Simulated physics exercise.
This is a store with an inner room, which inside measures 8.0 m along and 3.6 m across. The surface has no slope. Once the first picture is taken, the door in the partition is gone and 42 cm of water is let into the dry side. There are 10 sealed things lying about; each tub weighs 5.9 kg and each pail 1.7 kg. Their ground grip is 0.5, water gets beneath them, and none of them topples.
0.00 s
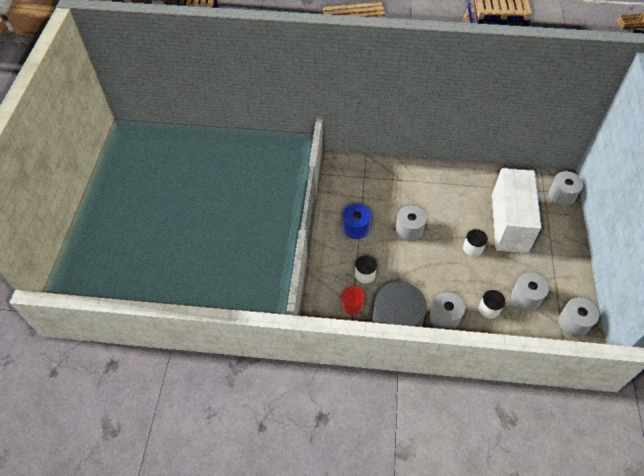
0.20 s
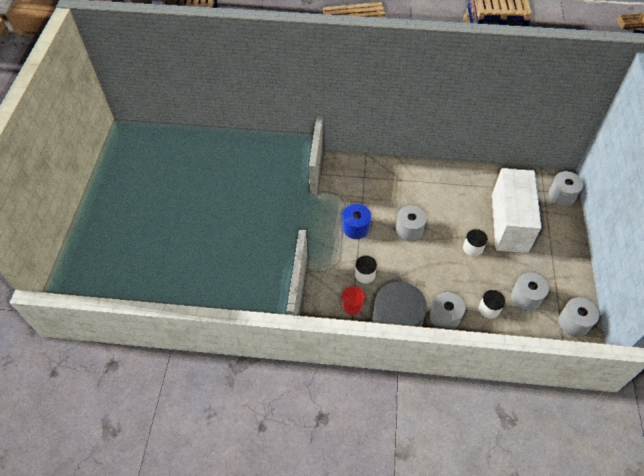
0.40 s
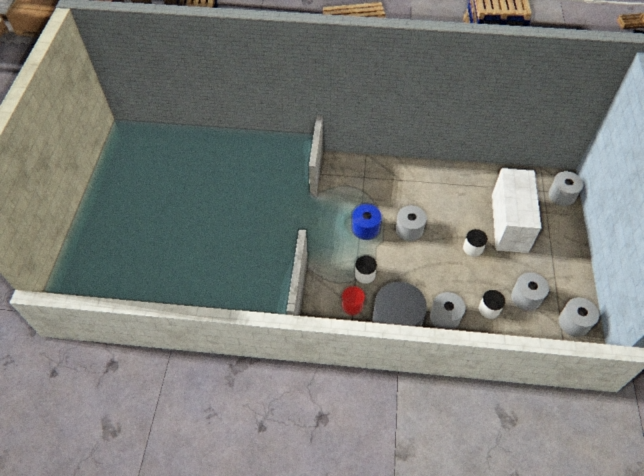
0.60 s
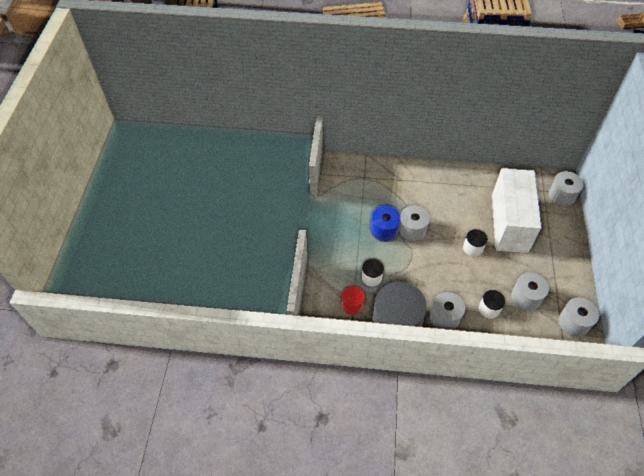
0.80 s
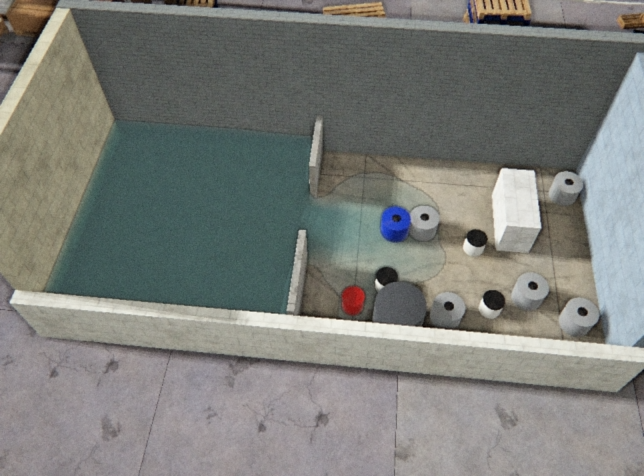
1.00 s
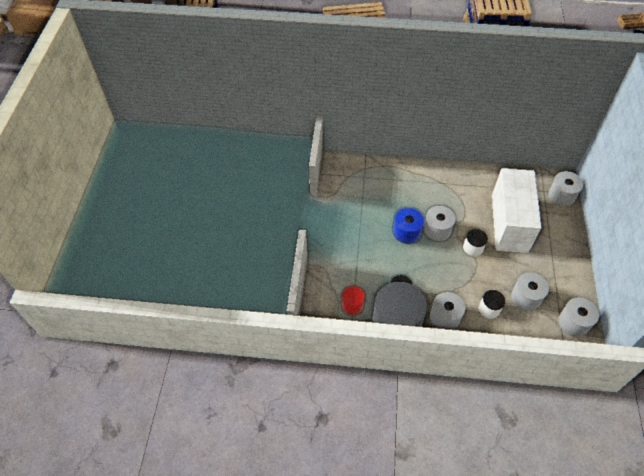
We see a walled space with water on the left; a gap opens in the partition and water spreads right across the floor, pushing a blue tub rightward, then shifting a small black-topped container and a grey one.
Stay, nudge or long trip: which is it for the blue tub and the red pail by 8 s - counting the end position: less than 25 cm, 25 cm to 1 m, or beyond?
Blue tub ends up well off; red pail moves a modest distance.
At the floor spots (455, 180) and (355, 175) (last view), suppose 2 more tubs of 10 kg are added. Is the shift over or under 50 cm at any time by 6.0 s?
In order: Greater and smaller.
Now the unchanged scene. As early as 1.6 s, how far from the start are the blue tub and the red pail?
About 150 cm and 0 cm, respectively.
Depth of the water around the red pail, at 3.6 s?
2 cm, roughly.
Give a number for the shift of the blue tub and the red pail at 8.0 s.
The first is around 300 cm away, the second around 60 cm.
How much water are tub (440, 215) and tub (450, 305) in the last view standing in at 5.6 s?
Close to 20 and 22 centimetres.
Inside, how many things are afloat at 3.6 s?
9.
After 1.6 s the blue tub is near (465, 228), 1.7 m from its start, afloat; the red pail is near (353, 297), 0.0 m from its start, aground; 4 afloat.
After 3.6 s the blue tub is near (521, 266), 2.5 m from its start, afloat; the red pail is near (325, 305), 0.4 m from its start, aground; 9 afloat.
After 5.6 s the blue tub is near (576, 245), 3.3 m from its start, afloat; the red pail is near (338, 287), 0.3 m from its start, afloat; 10 afloat.
After 8.0 s the blue tub is near (543, 270), 2.8 m from its start, afloat; the red pail is near (316, 315), 0.6 m from its start, afloat; 10 afloat.
